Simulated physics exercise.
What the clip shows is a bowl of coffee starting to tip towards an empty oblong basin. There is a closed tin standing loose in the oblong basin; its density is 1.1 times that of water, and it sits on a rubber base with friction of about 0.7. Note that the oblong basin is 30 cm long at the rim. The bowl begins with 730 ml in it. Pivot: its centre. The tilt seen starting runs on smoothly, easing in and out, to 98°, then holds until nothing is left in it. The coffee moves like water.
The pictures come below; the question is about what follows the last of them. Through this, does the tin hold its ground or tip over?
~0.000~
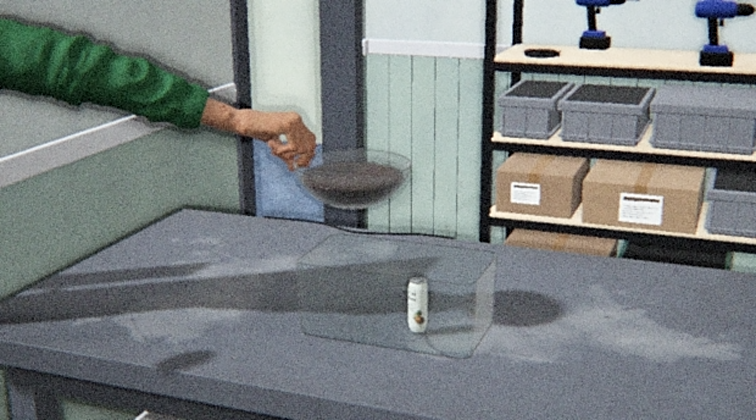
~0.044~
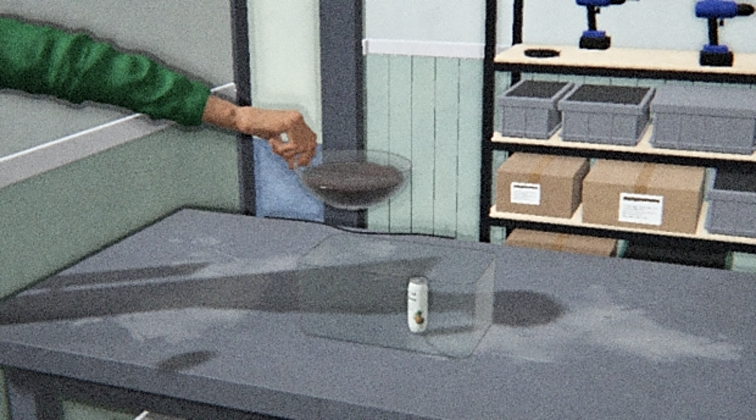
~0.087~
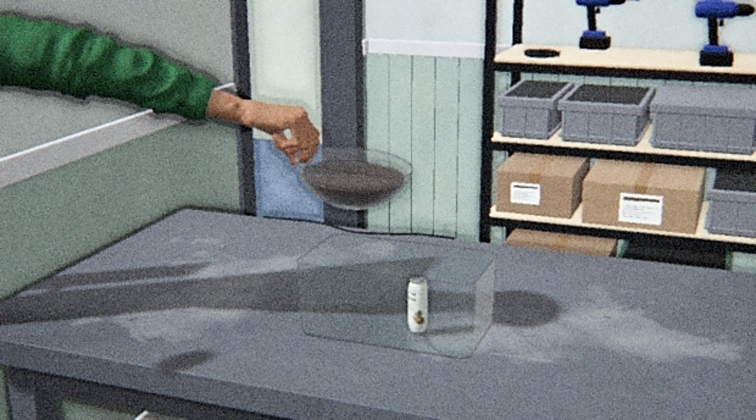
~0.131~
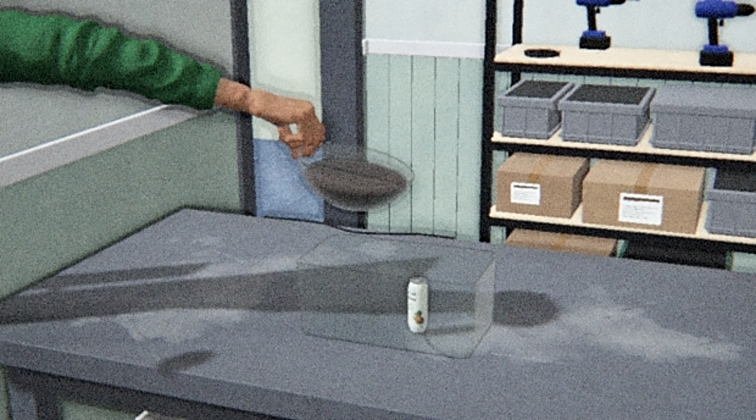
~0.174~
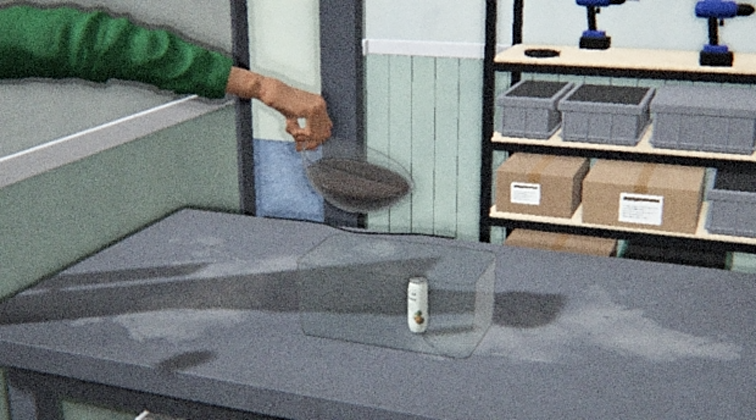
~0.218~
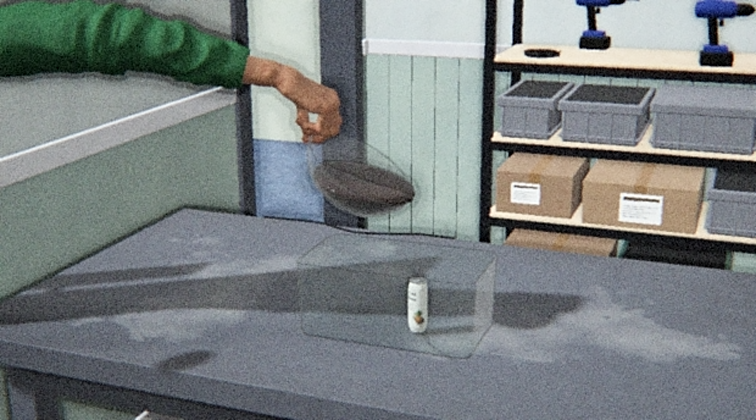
The tin holds its ground.
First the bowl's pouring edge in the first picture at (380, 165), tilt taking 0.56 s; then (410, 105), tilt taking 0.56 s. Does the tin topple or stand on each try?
Run one: It tumbles. Run two: It tumbles.
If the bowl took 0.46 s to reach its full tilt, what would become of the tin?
The tin stays on its base.
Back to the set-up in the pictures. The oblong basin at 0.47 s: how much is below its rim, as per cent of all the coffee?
76 %, roughly.
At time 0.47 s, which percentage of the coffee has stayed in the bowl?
Roughly 3 percent.
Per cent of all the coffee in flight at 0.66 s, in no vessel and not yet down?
Near 16 in a hundred.
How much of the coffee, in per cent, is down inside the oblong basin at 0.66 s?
The fraction sits near 84 in a hundred.
Then, 0.47 s in, the tilt is 92° and 3 per cent is still to pour; the tin stands where it began.
Then, 0.66 s in, the tilt is 98° and 0 per cent is still to pour; the tin stands where it began.
Then, 0.85 s in, the tilt is 98° and 2 per cent is still to pour; the tin stands where it began.
Then, 1.06 s in, the tilt is 98° and 0 per cent is still to pour; the tin stands where it began.
Finally, the tin stands where it began.
